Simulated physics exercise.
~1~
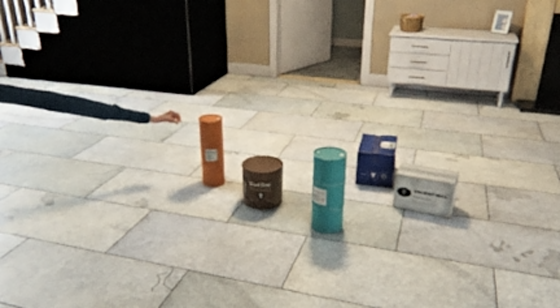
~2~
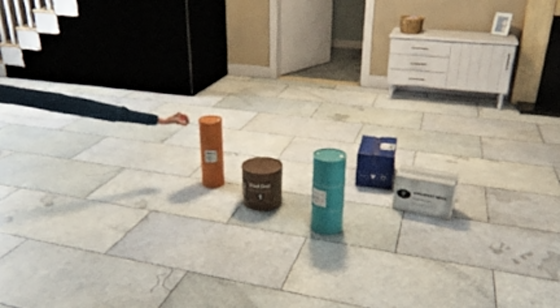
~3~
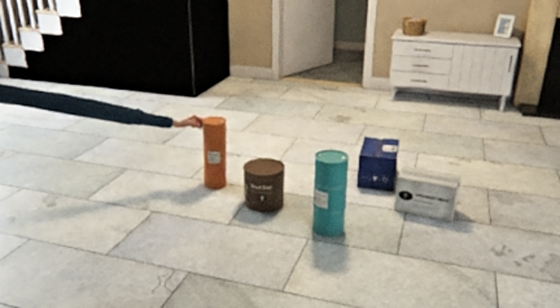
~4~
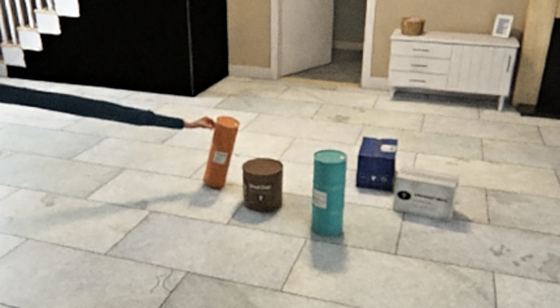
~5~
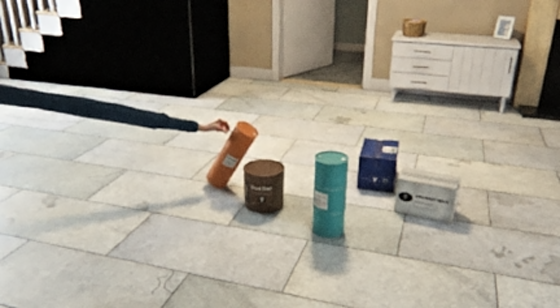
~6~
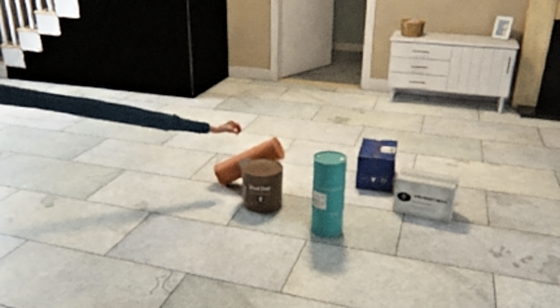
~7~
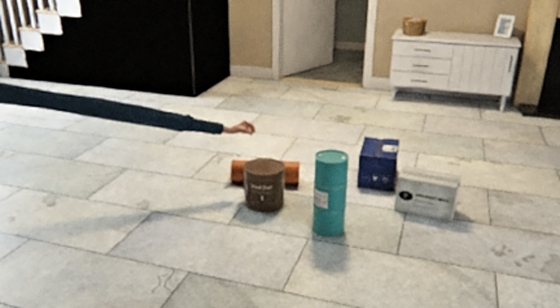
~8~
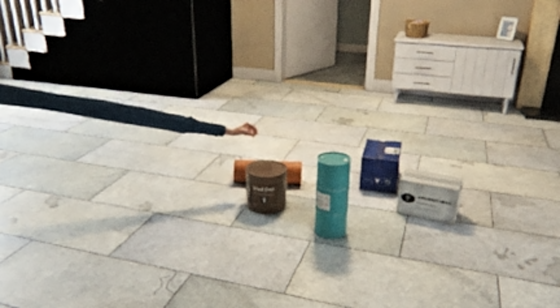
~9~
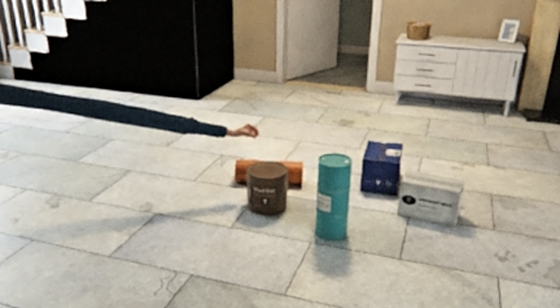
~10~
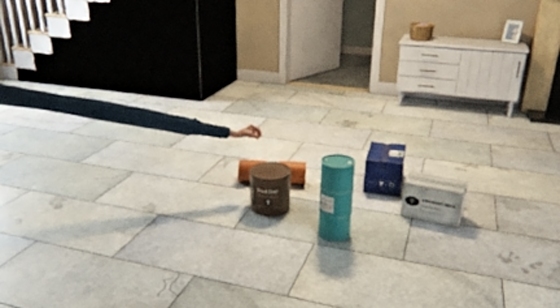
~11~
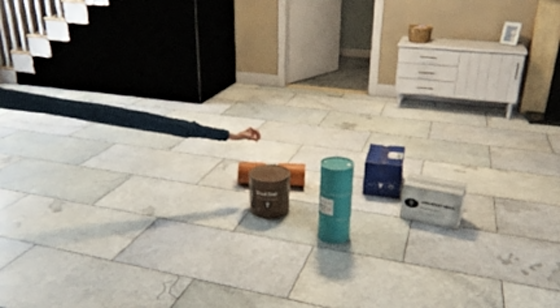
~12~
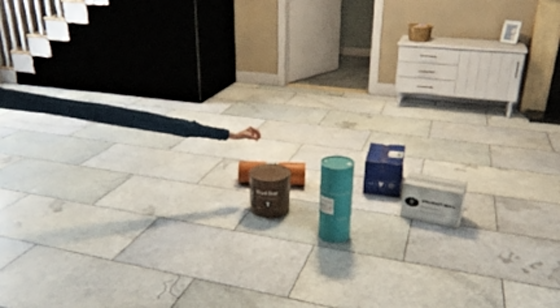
A hand pushes the orange canister rightward until it topples onto its side behind the brown pail.
